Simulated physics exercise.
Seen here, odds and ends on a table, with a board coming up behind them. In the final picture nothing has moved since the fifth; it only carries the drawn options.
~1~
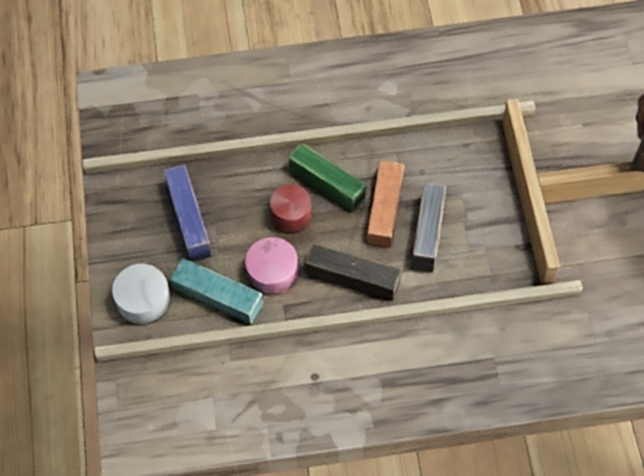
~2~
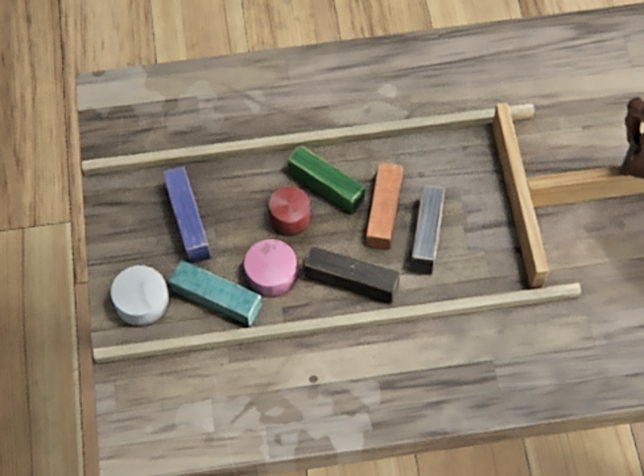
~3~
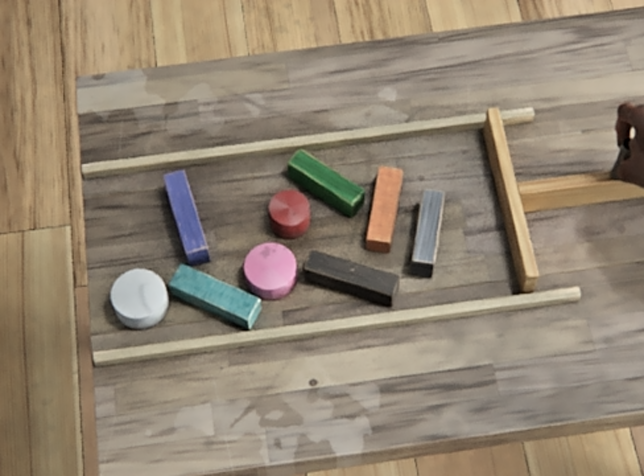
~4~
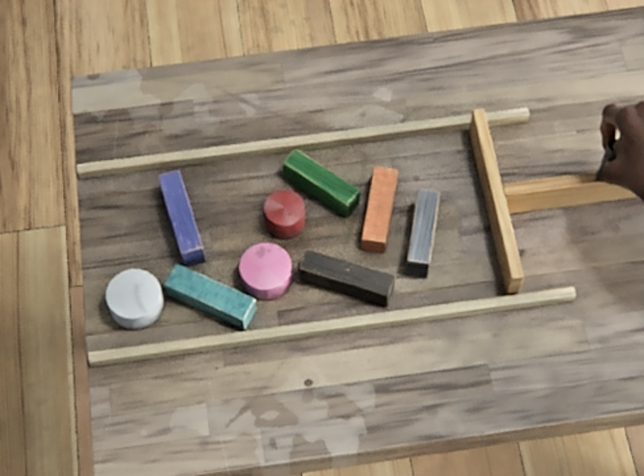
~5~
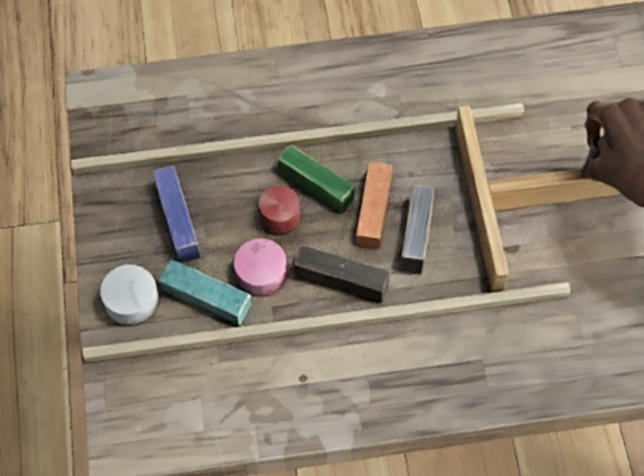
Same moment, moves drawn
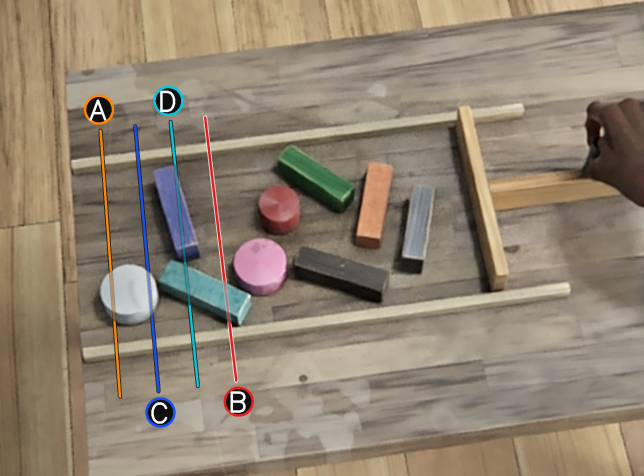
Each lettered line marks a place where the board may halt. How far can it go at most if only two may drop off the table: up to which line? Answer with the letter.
No farther than D.
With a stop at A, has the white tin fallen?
By then, yes.
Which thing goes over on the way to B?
The white tin.
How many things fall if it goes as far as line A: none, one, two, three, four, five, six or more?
Six or more.
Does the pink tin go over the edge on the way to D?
No.
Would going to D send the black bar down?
No.
On the marked copy, A at (110, 257); B at (220, 242); C at (146, 252); D at (184, 247).
With D. Early on, board (375, 201); black bar (334, 280); green stick (293, 176).
Further on, board (268, 215); white tin (112, 300); blue bar (138, 208).
At the end, board (185, 226); blue bar over the edge; white tin over the edge; two fallen.
As for the rest, A drops eight; B is within the limit but short; C drops five.
